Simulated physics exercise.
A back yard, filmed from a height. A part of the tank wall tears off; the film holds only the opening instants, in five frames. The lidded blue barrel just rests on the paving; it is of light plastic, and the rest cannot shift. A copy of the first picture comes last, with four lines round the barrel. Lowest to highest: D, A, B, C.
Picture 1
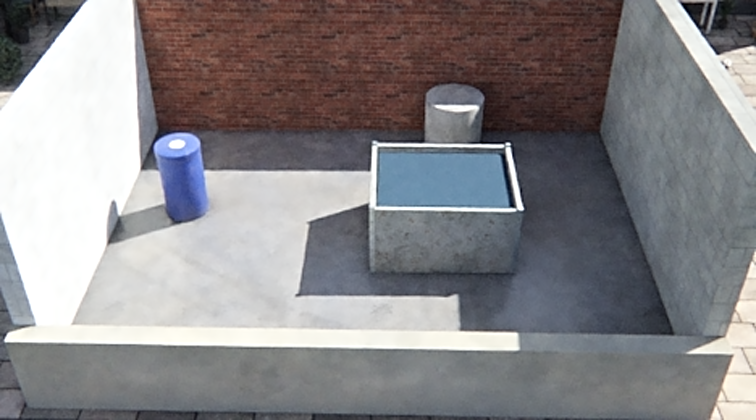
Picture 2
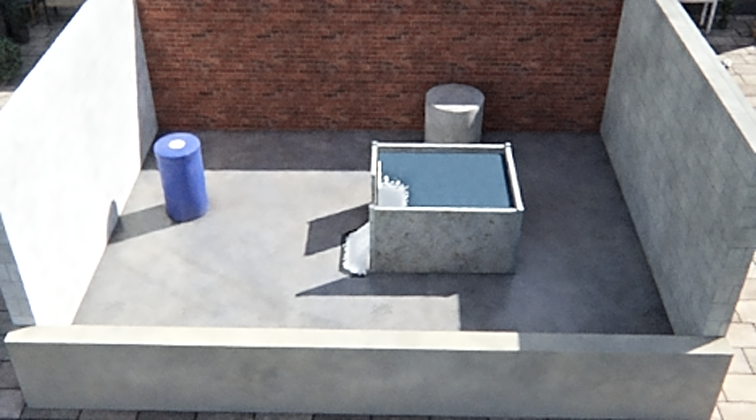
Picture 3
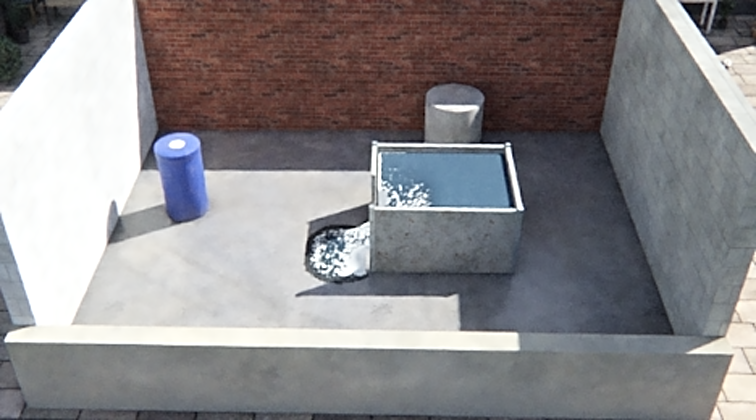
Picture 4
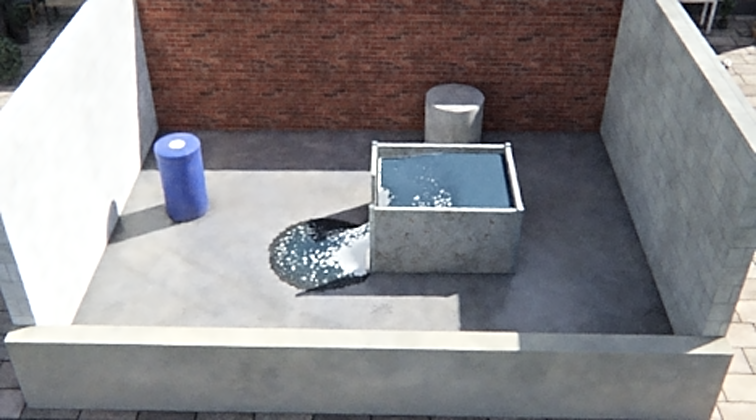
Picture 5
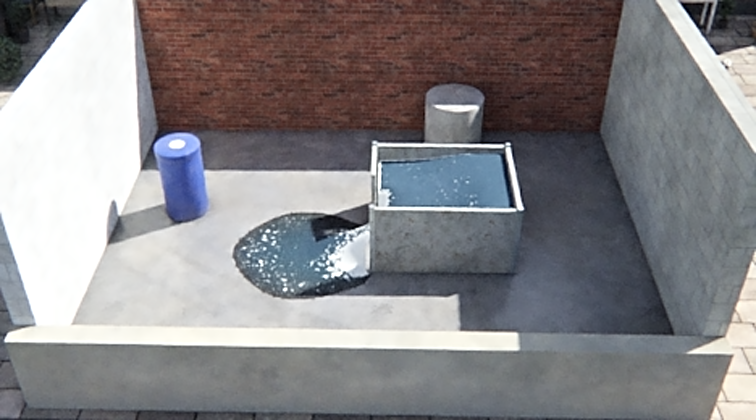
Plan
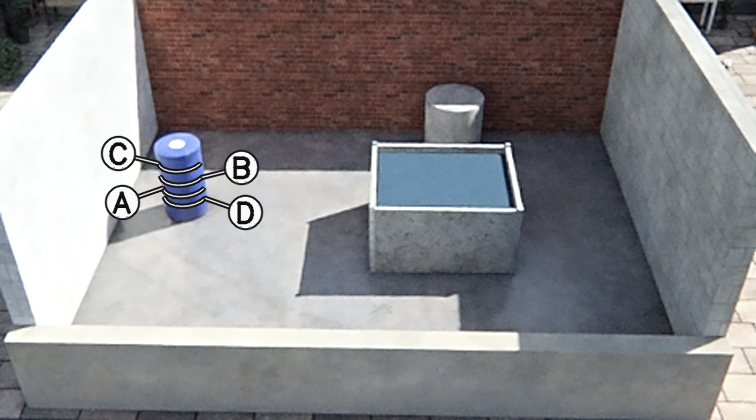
Water poured out of the left side of a full concrete tank in a walled yard and spread leftward over the ground in a growing, glittering puddle, while the blue barrel stood still.
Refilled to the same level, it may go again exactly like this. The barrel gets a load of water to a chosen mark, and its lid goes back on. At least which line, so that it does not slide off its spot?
Line D.
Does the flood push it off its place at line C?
No.
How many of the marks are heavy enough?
All of them.
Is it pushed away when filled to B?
No.
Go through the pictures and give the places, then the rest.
In the first picture, lid of the blue barrel at (178, 145); tank full, its middle at (443, 181).
In the second picture, 1 % of the ground wet, in view closest to the barrel at (348, 242).
In the third picture, 2 % of the ground wet, in view closest to the barrel at (323, 232).
In the fourth picture, 4 % of the ground wet, in view closest to the barrel at (280, 242).
In the fifth picture, lid of the blue barrel at (178, 145); 7 % of the ground wet, in view closest to the barrel at (261, 229).
On the marked copy, A at (180, 196); B at (178, 185); C at (175, 171); D at (181, 206); from the bottom up D, A, B, C.
Choosing A, it does not move.
Choosing B, it does not move.
Choosing C, it does not move.
Choosing D, it shifts by a finger or two and stays.
